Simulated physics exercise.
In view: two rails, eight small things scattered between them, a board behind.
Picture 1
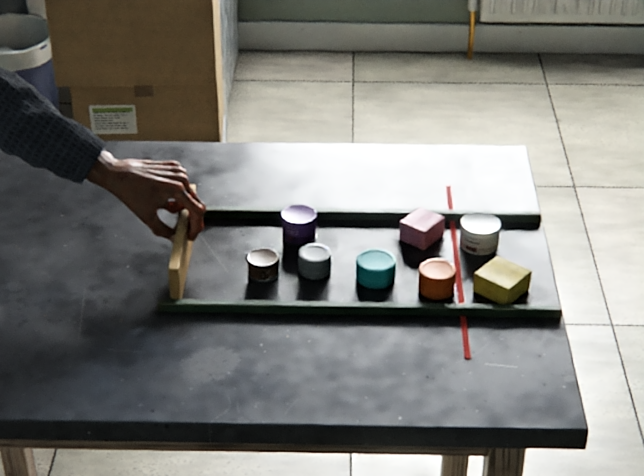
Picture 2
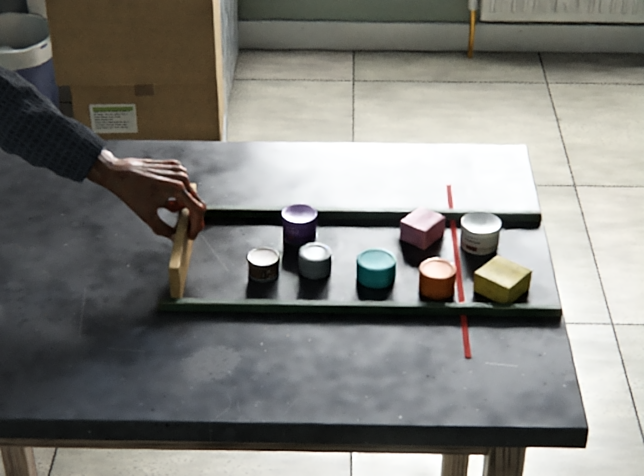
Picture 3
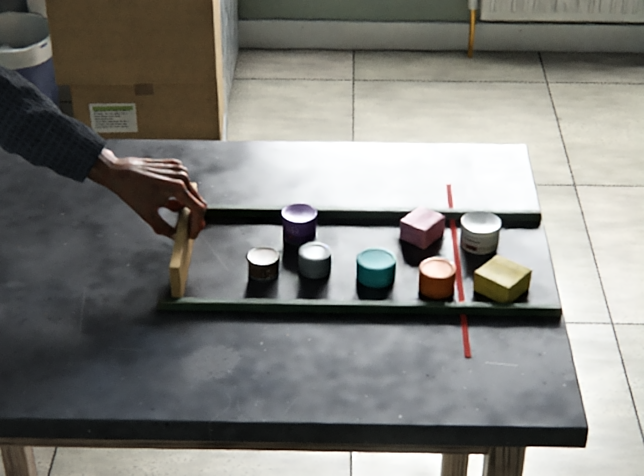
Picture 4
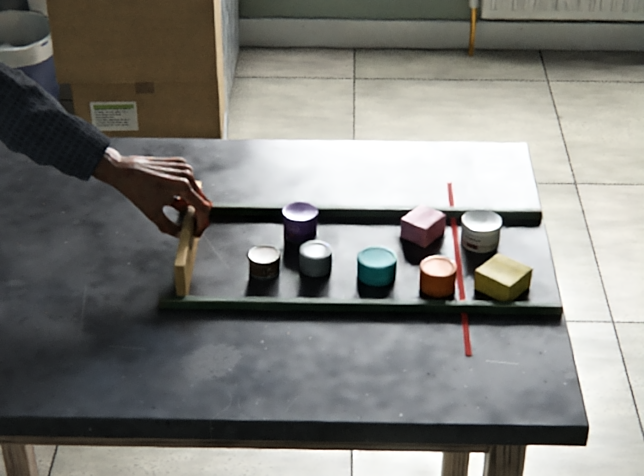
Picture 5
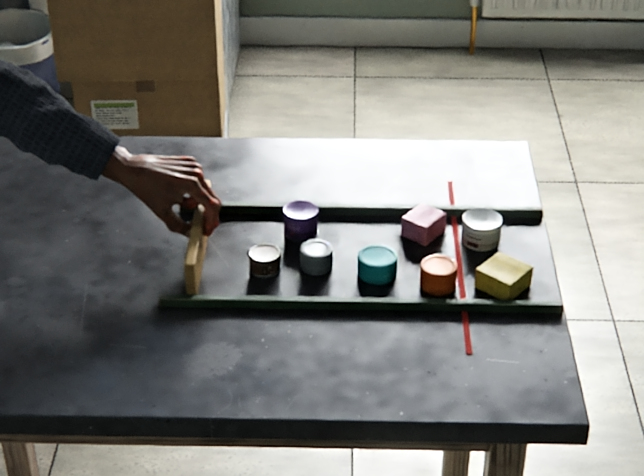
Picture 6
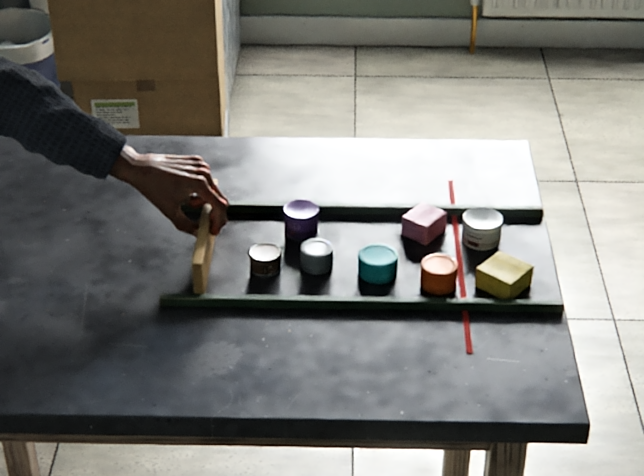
A hand holds a wooden board still, then slides it slightly right between two rails.
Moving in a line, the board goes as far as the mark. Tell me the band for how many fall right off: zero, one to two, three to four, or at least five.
Band: Zero.
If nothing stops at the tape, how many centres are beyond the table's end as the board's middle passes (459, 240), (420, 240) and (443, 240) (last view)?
The counts would come out as 0, 0 and 0.
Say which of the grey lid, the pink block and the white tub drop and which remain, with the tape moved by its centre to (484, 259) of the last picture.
The grey lid stays put; the pink block stays put; the white tub topples down.
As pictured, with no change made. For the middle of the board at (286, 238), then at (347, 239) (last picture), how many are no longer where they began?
First position 3; second position 4.
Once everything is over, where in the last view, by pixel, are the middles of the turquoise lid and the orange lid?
About (507, 255), and the other about (482, 284).
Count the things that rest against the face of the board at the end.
Number: 4.
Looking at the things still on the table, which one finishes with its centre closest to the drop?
Result - foremost is the white tub.
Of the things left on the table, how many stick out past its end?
It would come to 1.
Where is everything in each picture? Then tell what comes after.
The first frame shows yellow block (502, 281); white tub (480, 234); orange lid (437, 280); board (184, 242); tape (457, 264).
The second frame shows white tub (480, 233); board (184, 241).
The third frame shows orange lid (437, 278); brown pot (264, 264).
The fourth frame shows yellow block (503, 278); purple pot (300, 222).
The fifth frame shows white tub (481, 230); grey lid (316, 257).
The sixth frame shows yellow block (504, 276); white tub (482, 229); orange lid (439, 274); board (206, 236); tape (459, 258).
Soon after, none off yet; yellow block at rest near (504, 276); white tub at rest near (482, 229); orange lid at rest near (439, 274).
After that, none off yet; yellow block moving near (508, 276); white tub at rest near (482, 229); orange lid displaced about its own width near (461, 279).
In the end, the number that fall off is zero.
